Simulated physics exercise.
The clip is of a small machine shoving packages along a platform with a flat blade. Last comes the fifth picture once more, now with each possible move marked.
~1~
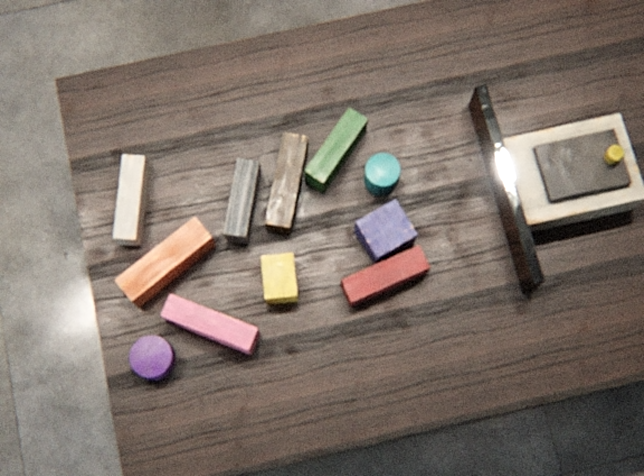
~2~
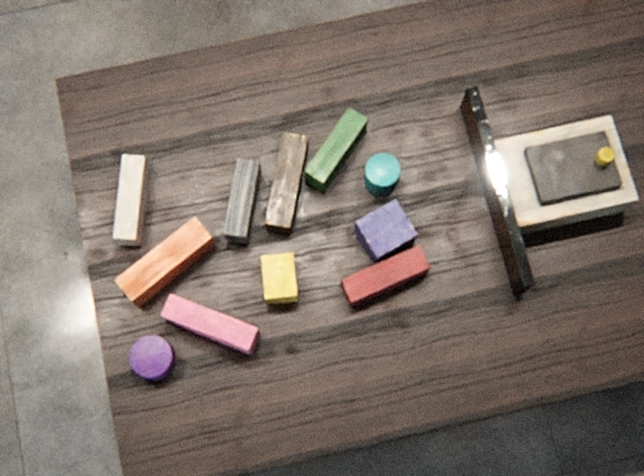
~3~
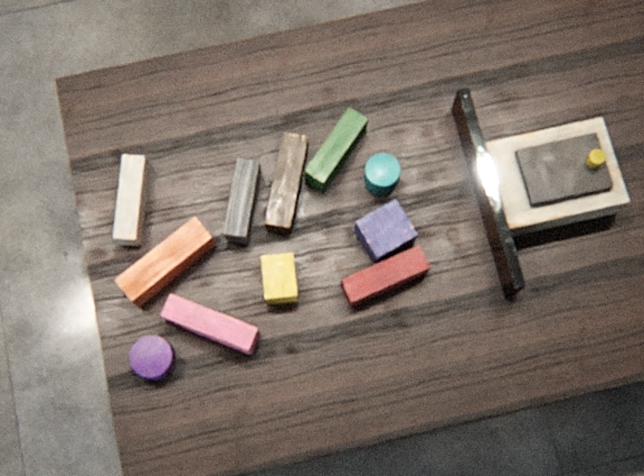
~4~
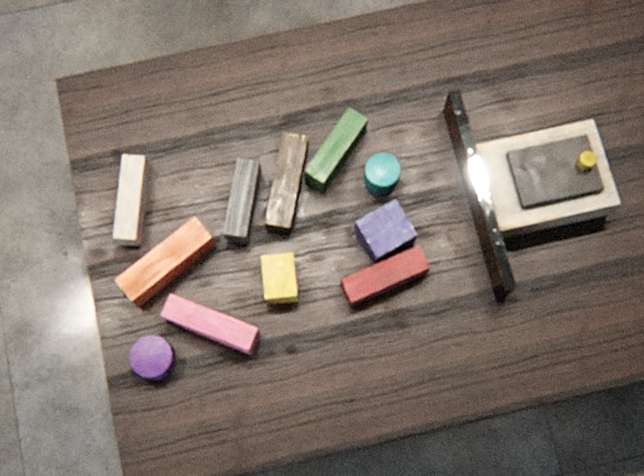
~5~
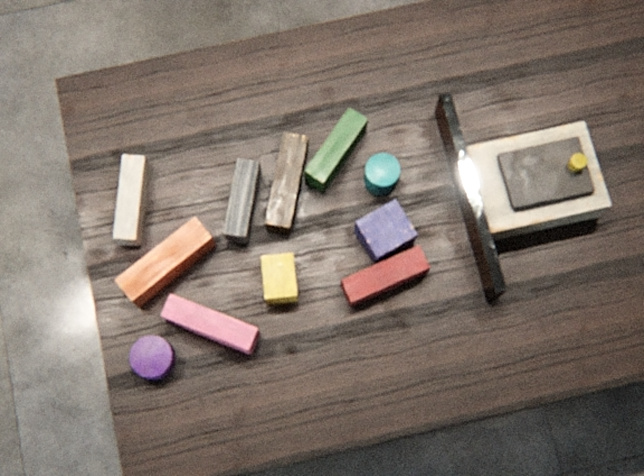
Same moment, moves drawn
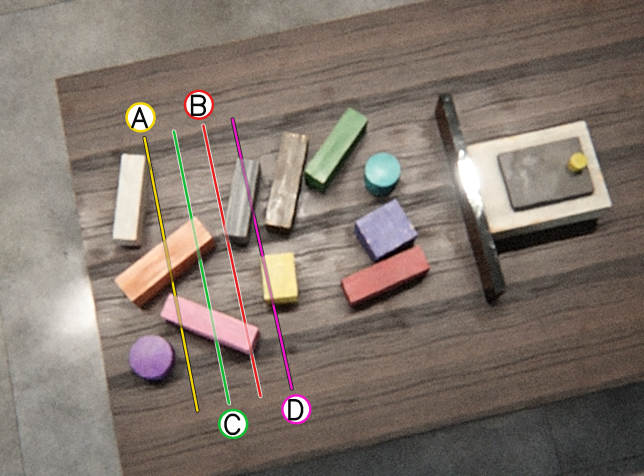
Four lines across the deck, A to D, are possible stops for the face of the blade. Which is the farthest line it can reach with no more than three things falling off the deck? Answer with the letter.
Stop at A.
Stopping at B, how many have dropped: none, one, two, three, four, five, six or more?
The count is none.
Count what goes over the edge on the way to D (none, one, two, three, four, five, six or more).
The count is none.
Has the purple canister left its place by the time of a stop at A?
Yes.
On the copy, A at (170, 269); B at (231, 256); C at (200, 262); D at (261, 249).
On A. First, robot (431, 198); green bar (313, 153); red bar (326, 287).
Then, robot (321, 223); orange bar (123, 281); purple canister (152, 362).
Finally, robot (237, 241); orange bar over the edge; white bar over the edge; two fallen.
By contrast, B is within the limit but short; C is within the limit but short; D is within the limit but short.
